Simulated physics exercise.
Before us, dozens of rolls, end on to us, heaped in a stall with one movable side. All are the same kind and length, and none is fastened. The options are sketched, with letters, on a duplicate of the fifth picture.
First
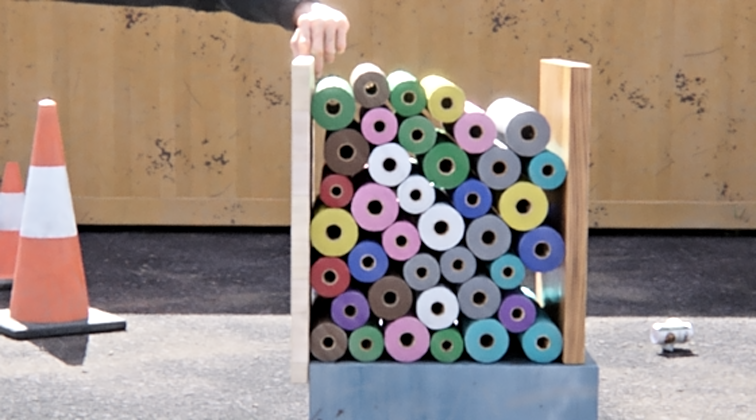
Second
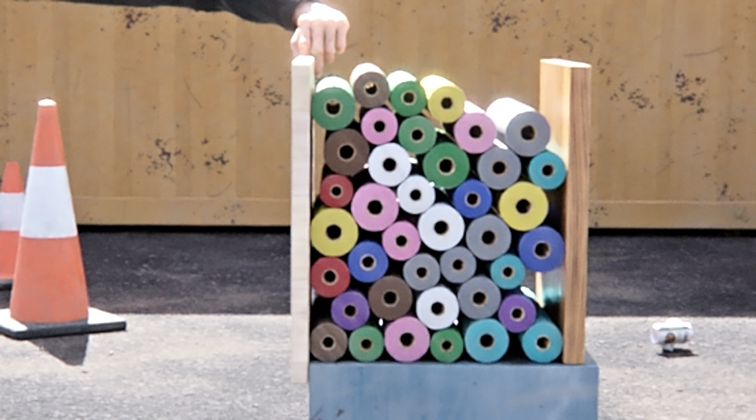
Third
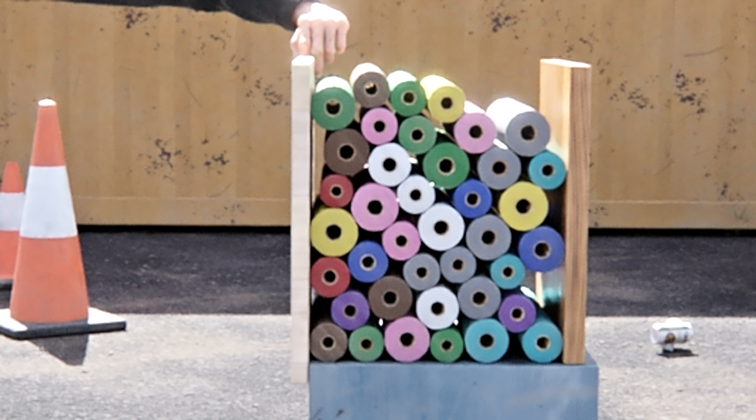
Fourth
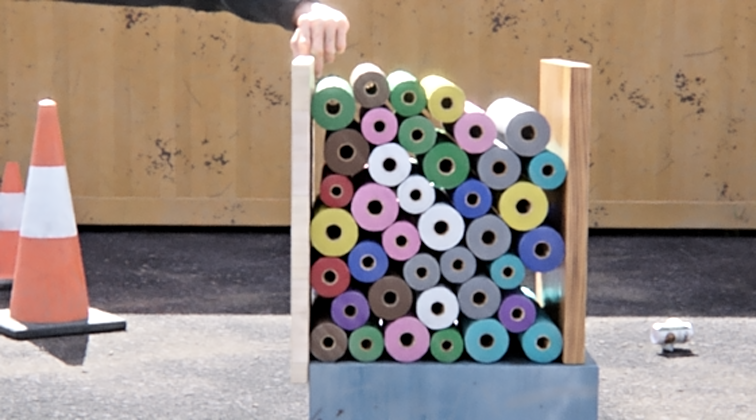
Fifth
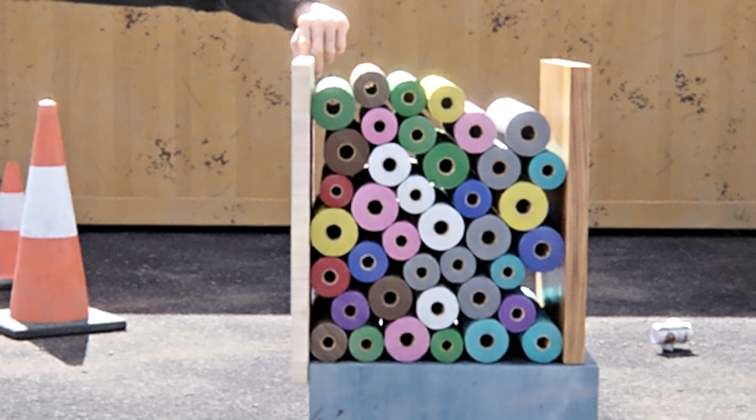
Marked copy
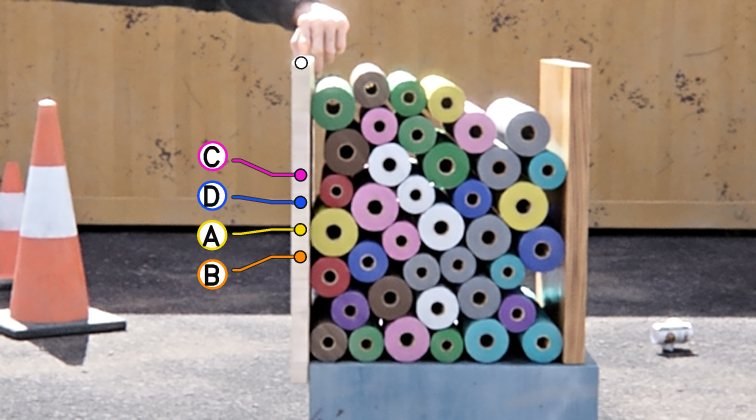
Nothing visibly moves as a hand rests on top of the pale left board of a stall packed with colourful rolls. Green, pink, white, grey and yellow ends stay stacked between the two upright boards on a grey-blue base, with orange-and-white cones at left and a can lying at right.
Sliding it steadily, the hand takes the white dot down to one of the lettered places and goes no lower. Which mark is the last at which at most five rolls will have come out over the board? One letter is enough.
Lower it to D and no more.
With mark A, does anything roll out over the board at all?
Yes, at A.
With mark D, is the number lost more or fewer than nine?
At D, fewer than nine.
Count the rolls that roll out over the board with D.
The count is two.
On the marked copy, A at (301, 230); B at (300, 257); C at (301, 175); D at (301, 202); the white dot at (301, 63).
Taking D. A third of the way, top of the board (310, 126).
Two thirds of the way, top of the board (309, 199).
When it is over, top of the board (309, 201), two out over the board.
As for the rest, A six out over the board; B more than five out over the board; C two out over the board.
